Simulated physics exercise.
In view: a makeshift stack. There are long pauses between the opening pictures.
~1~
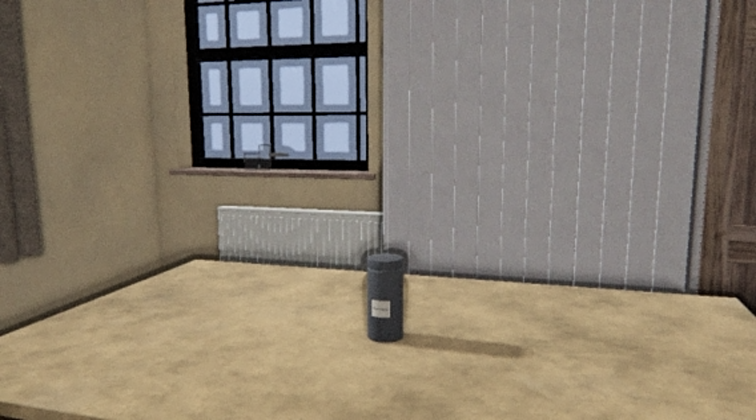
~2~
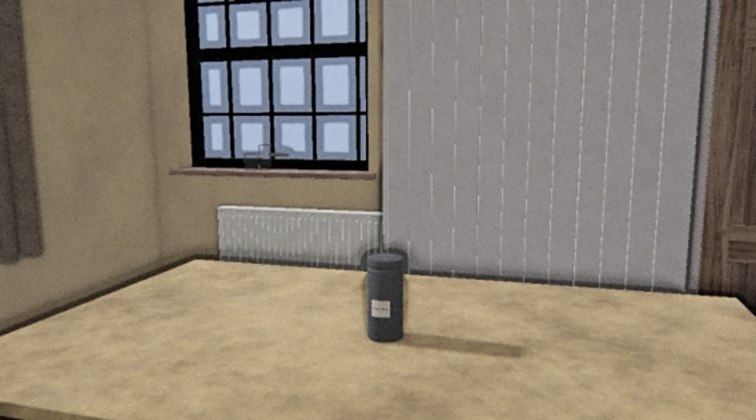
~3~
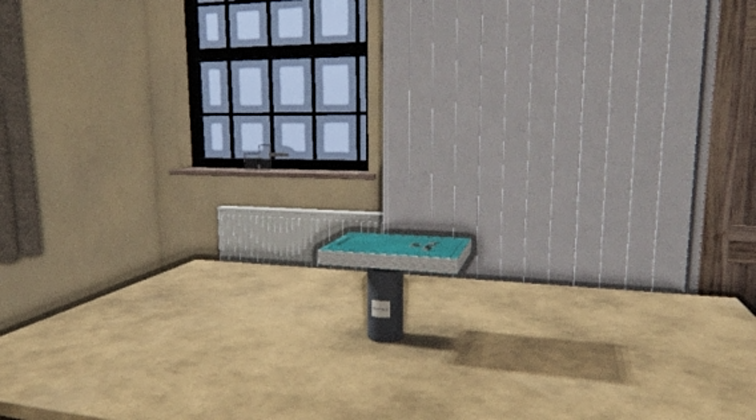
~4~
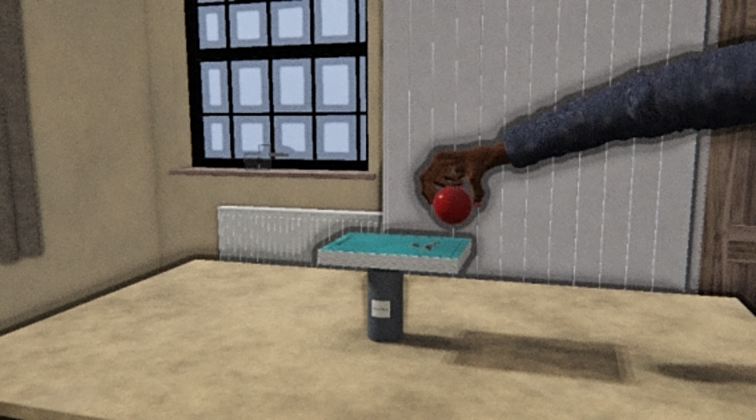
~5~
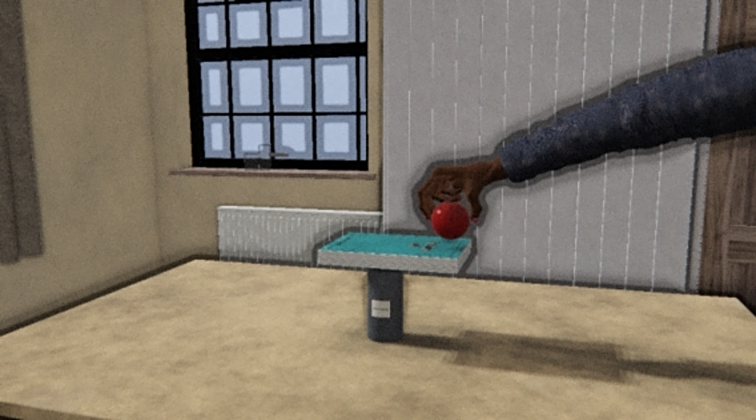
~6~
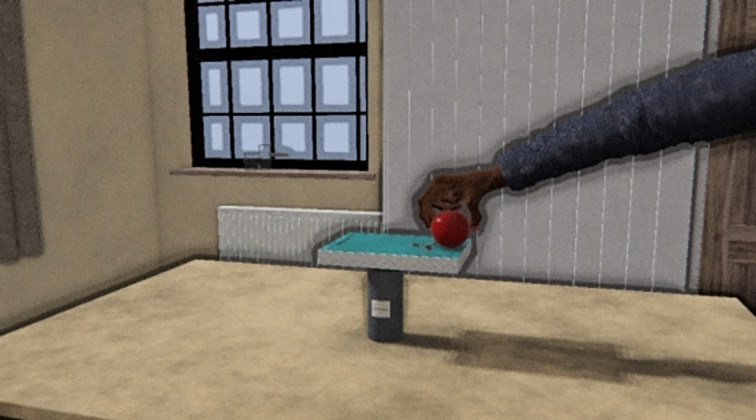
A dark-skinned hand in a blue-grey sleeve reaches in from the right over a pale wooden table, seen from a fixed view slightly above it, with a window, white radiator and grey panelled wall behind. A dark, labelled canister stands alone near the middle, then a turquoise book lies flat across its top, extending rightward. The hand lowers a red tomato a short way onto the book's right end.
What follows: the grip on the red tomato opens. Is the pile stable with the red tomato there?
In the end the stack comes apart.
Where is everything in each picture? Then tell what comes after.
In the first frame, the last thing is not in view yet.
In the second frame, the last thing is not in view yet.
In the third frame, the last thing is not in view yet; turquoise book (398, 251).
In the fourth frame, still above its spot; red tomato (453, 205); turquoise book (398, 251).
In the fifth frame, still above its spot; red tomato (451, 220); turquoise book (398, 251).
In the sixth frame, in place under the hand; red tomato (451, 229); turquoise book (398, 251).
Then, 0.40 s on from there, red tomato now fallen; turquoise book turned 61° from how it was put.
Then, 0.50 s on from there, turquoise book now fallen.
Then, 0.90 s on from there, things are still on the move.
In the end, fallen, red tomato and turquoise book; grey jar unmoved. The stack gives way.
